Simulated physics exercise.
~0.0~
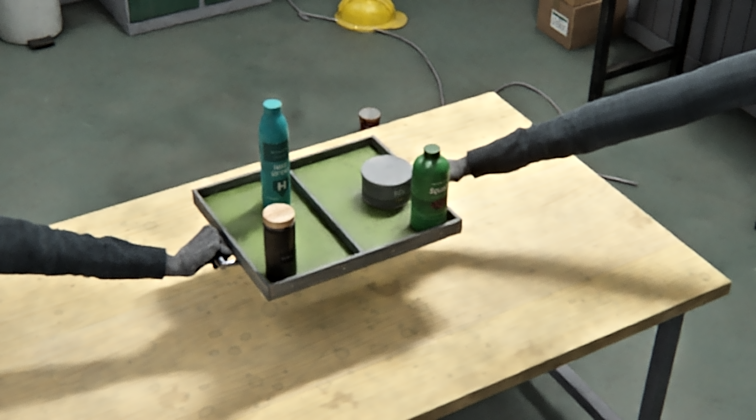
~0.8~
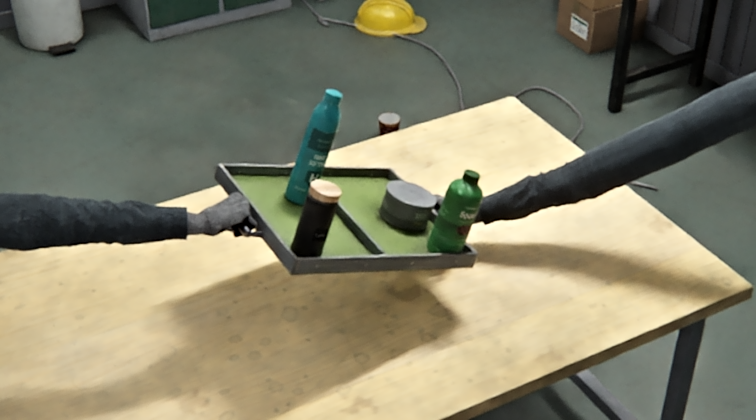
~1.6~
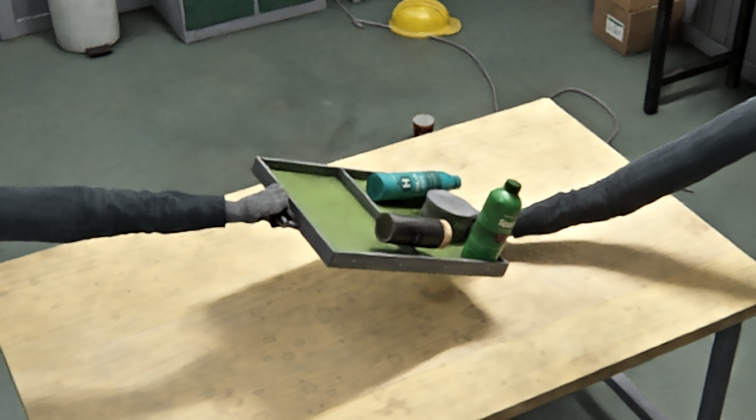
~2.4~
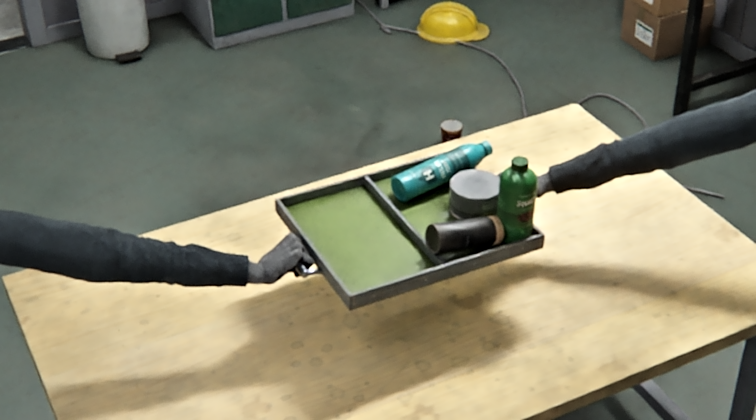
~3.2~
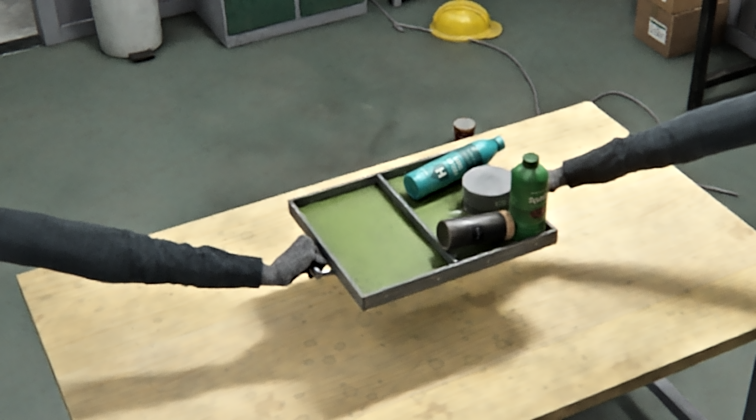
Above a workshop table, two hands tilt a tray right, toppling two containers, then nearly level it.
